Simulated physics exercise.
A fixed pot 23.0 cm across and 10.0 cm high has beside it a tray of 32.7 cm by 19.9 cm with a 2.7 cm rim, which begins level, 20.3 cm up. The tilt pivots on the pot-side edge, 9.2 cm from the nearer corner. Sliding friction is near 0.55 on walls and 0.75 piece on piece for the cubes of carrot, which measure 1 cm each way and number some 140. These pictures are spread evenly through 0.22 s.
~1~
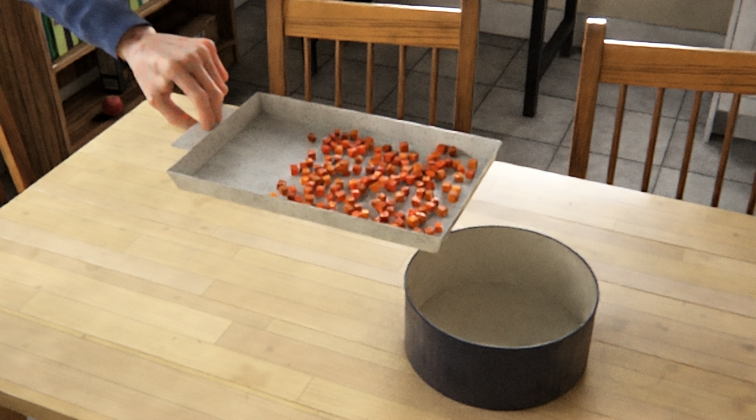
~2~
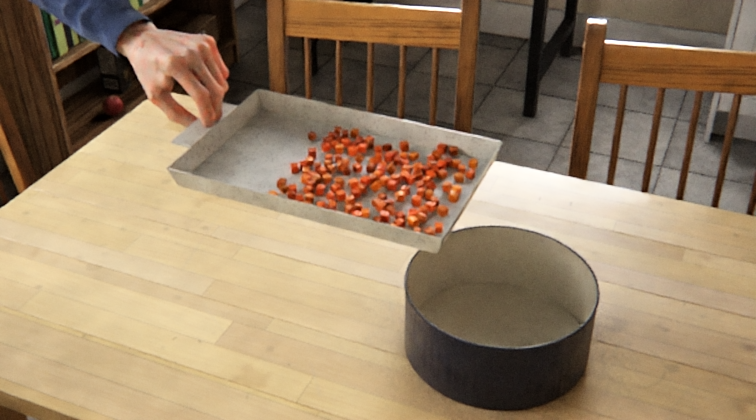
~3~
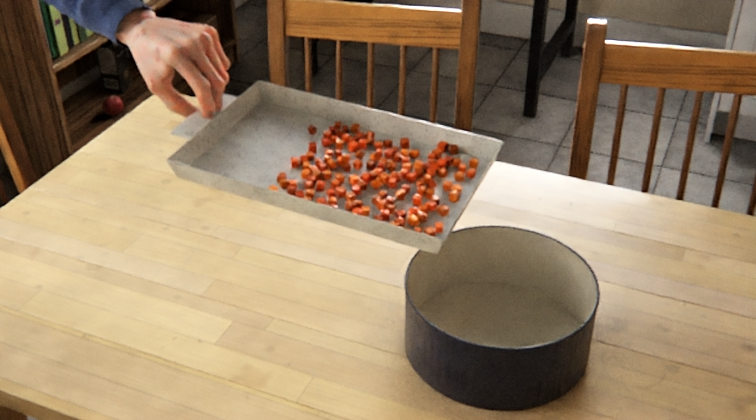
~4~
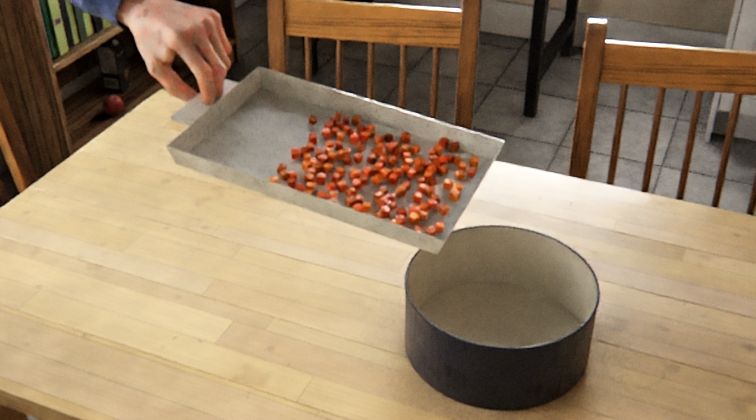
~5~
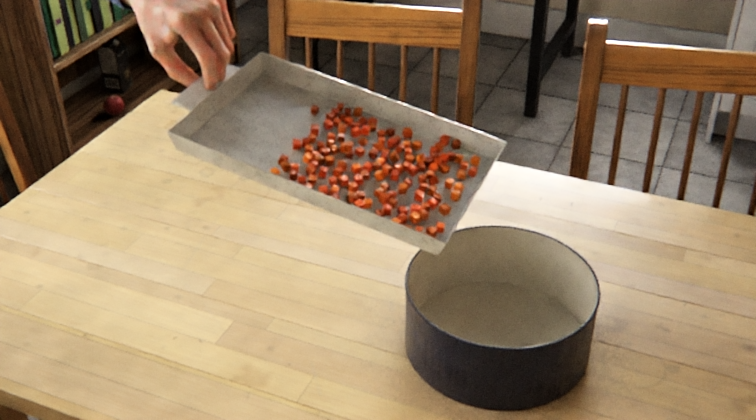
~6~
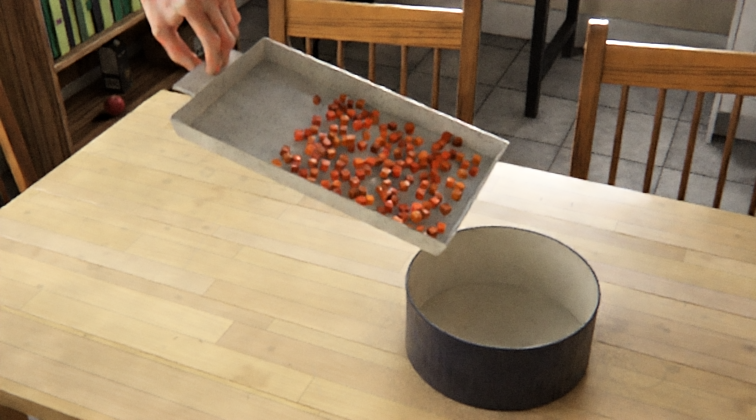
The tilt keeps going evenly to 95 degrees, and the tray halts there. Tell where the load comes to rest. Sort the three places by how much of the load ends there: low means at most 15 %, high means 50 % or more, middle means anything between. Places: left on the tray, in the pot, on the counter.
Tray - low, pot - high, counter - low.
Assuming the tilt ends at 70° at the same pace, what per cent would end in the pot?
Then about 25 per cent.
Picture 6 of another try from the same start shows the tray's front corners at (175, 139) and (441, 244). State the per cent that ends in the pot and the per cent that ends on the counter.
You'd end with pot at 60 and counter at 40.
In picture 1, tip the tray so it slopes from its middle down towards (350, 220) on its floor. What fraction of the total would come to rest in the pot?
My guess is roughly 40 percent.
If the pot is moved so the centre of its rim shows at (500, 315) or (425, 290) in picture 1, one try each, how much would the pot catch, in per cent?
I'd say some 95 per cent for the first and some 65 per cent for the second.
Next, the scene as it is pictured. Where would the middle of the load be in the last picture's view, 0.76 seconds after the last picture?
Somewhere about (468, 209) in the last view.
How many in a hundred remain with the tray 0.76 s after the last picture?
Of the load, some 75 percent.
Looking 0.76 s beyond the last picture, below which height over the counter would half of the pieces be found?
Median height: Approx. 22 cm.
Then, 0.46 s after the last picture, tilt 53 degrees; the tray holds 100 %, the pot 0 %.
Then, 0.76 s after the last picture, tilt 79 degrees; the tray holds 75 %, the pot 15 %.
Then, 1.16 s after the last picture, tilt 95 degrees; the tray holds 20 %, the pot 60 %.
In the end, tray 0 %, pot 95 %, counter 5 %.
